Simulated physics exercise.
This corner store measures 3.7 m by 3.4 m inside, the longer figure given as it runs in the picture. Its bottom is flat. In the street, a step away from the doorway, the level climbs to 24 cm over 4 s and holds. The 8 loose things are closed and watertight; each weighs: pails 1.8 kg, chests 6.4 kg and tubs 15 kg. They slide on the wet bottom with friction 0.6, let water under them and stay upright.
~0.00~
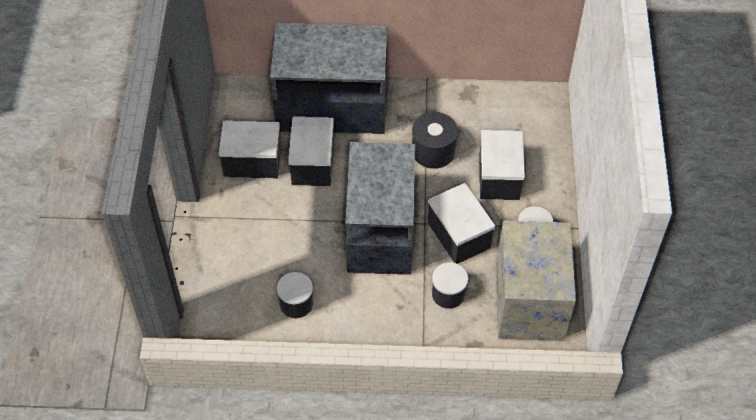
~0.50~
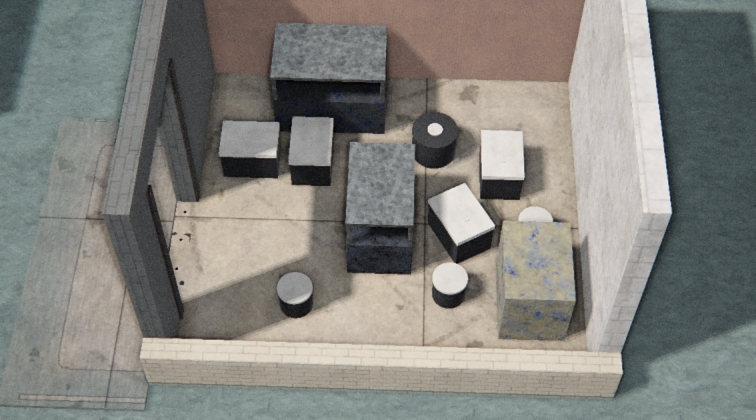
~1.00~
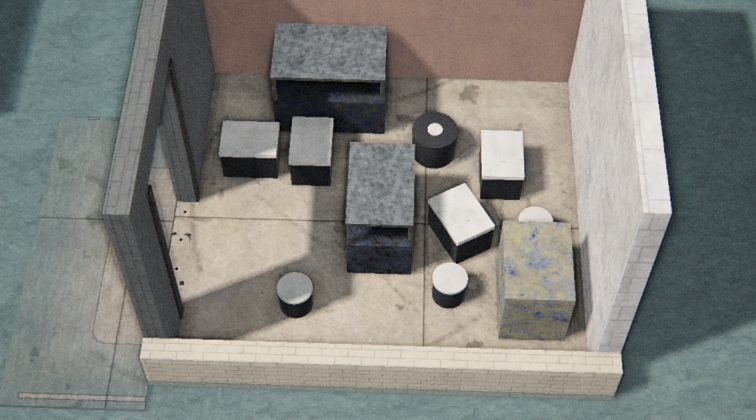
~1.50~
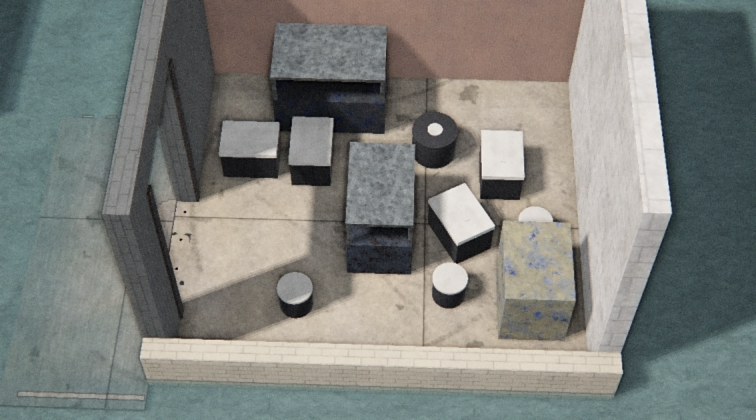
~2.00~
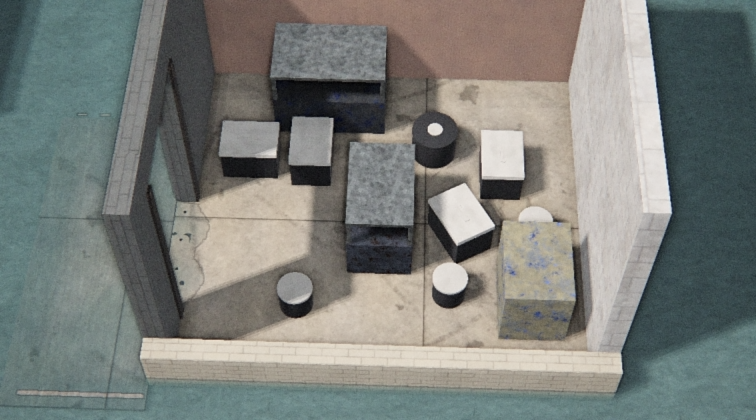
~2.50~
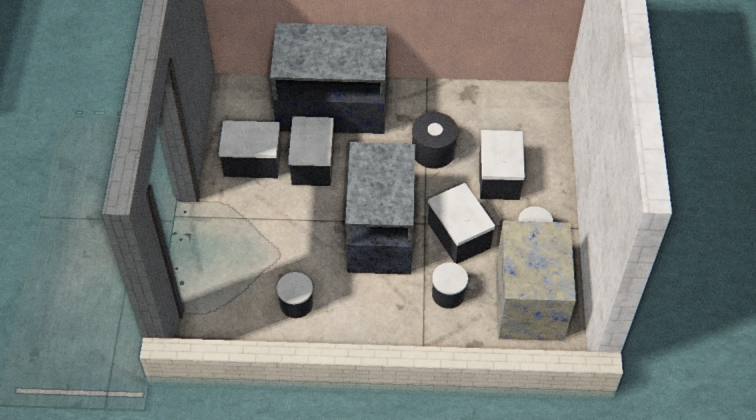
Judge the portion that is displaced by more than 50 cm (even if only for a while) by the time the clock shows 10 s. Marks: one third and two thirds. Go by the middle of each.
It is from one to two thirds.
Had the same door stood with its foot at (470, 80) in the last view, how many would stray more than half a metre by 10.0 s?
In that case 6 of them.
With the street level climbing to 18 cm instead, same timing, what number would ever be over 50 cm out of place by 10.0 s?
In that case 3 of them.
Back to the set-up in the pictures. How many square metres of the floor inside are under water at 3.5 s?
About 3.0 m2.
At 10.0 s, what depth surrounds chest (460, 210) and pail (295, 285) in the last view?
Roughly 14 and 15 cm.
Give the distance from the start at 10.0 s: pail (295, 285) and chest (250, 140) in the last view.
In that order: 250 cm, 30 cm.
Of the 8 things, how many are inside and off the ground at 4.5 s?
1 of them.
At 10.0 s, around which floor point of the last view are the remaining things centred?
Near (446, 194).
After 3.5 s 0 of 8 are over 50 cm from their spots; 0 afloat.
After 4.5 s 1 of 8 are over 50 cm from their spots; 1 afloat.
After 7.0 s 1 of 8 are over 50 cm from their spots; 5 afloat.
After 10.0 s 5 of 8 are over 50 cm from their spots, and 5 have been at some point; 8 afloat.
